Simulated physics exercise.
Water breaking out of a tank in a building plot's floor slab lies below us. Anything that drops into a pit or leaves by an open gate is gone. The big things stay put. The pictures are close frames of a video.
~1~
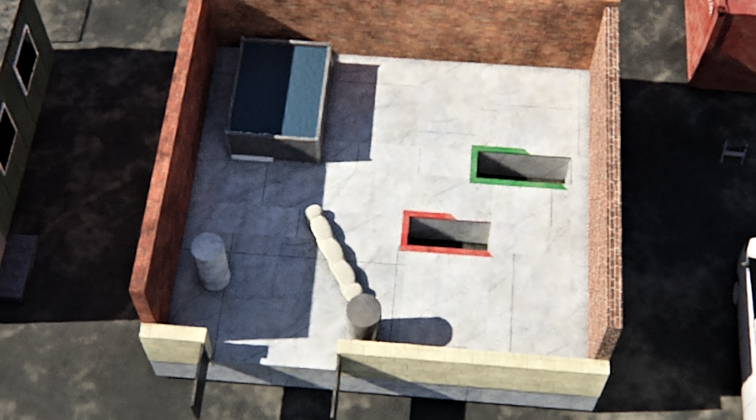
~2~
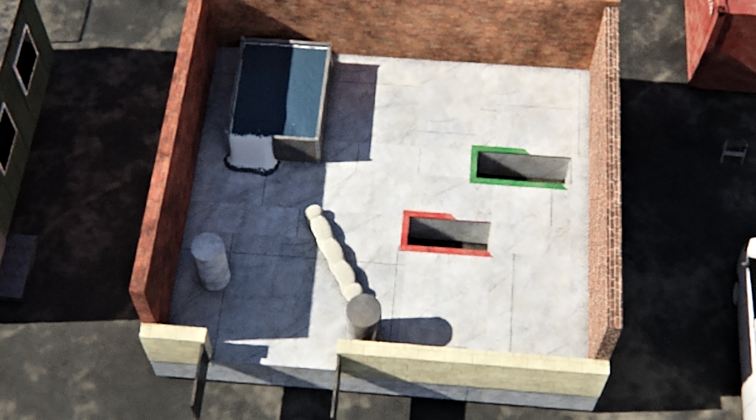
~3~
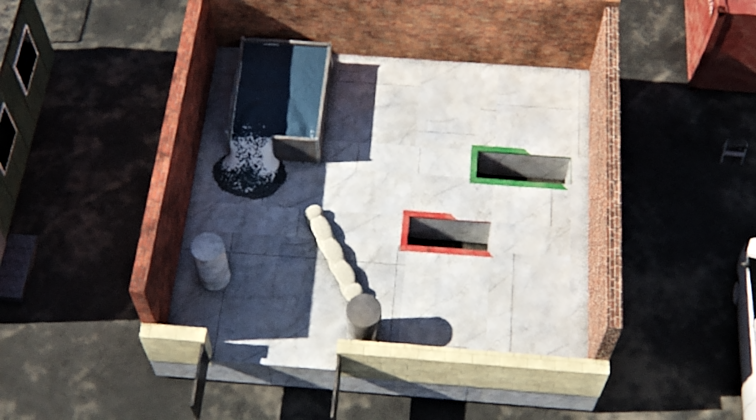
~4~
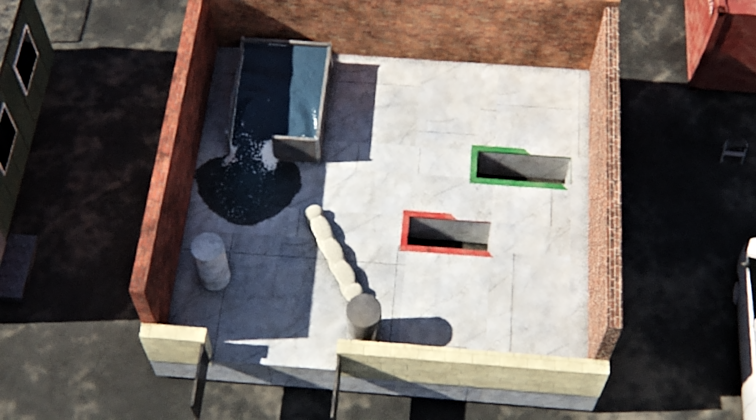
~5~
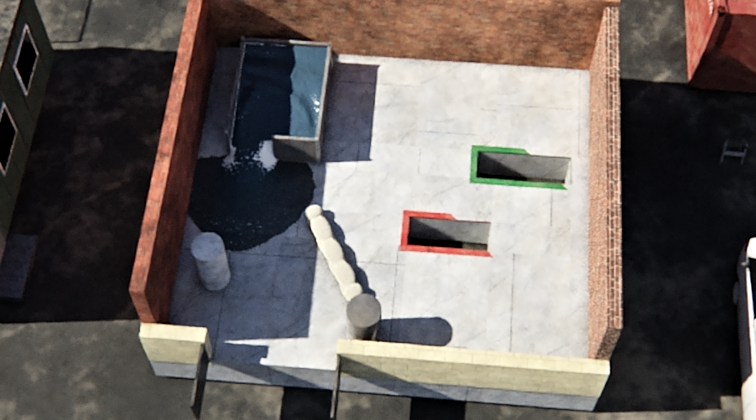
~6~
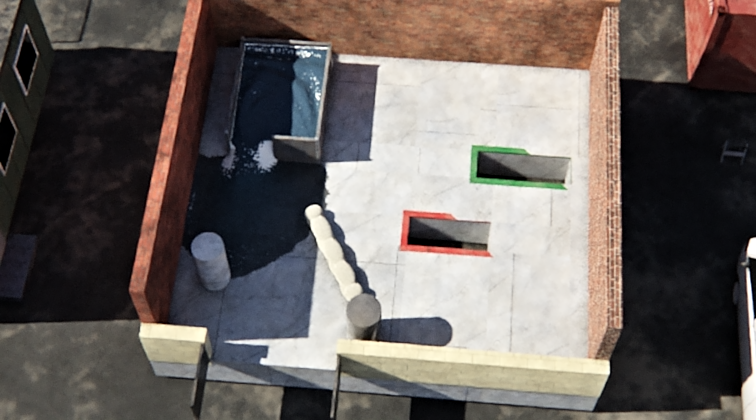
Dark water pours from the front left of an open rectangular tank at the upper left of a pale, brick-walled floor slab, seen from high above by a still camera. A red-edged opening and a green-edged one lie to the right, with a pale upright cylinder at left and a lumpy cream barrier near the middle. The water gushes out, then spreads in a widening dark pool towards the cylinder and the barrier's upper end.
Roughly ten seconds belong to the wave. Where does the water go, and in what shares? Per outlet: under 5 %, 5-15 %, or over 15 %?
The gate passes fifteen per cent; the red pit fails to reach five per cent; the green pit fails to reach five per cent.
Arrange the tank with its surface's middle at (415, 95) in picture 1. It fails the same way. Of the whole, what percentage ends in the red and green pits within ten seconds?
Shares - red: 20 in a hundred; green: 12 in a hundred.
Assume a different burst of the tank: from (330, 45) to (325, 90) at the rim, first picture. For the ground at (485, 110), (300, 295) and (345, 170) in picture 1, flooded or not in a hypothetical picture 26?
First point swamped, second point spared, third point spared.
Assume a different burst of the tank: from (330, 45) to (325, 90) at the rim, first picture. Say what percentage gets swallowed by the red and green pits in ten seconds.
Result - red: 4 %; green: 50 %.
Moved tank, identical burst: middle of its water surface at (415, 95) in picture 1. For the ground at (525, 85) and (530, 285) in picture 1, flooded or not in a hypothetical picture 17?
Looking at the two spots in order, the first is bone-dry and the second is bone-dry.
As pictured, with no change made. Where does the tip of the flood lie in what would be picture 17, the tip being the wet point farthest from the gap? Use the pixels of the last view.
Close to (351, 357).
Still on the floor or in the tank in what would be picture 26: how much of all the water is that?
Some 84 per cent has not gone.
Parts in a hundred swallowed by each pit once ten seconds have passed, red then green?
0 in a hundred, then 0 in a hundred.
A moment on, water covers 20 % of the floor; the gate 0 %, the red pit 0 %, the green pit 0 %.
Next, water covers 25 % of the floor; the gate 4 %, the red pit 0 %, the green pit 0 %.
Then, water covers 30 % of the floor; the gate 16 %, the red pit 0 %, the green pit 0 %.
Later, water covers 40 % of the floor; the gate 32 %, the red pit 0 %, the green pit 0 %.
In the end, water covers 45 % of the floor; the gate 50 %, the red pit 1 %, the green pit 0 %.
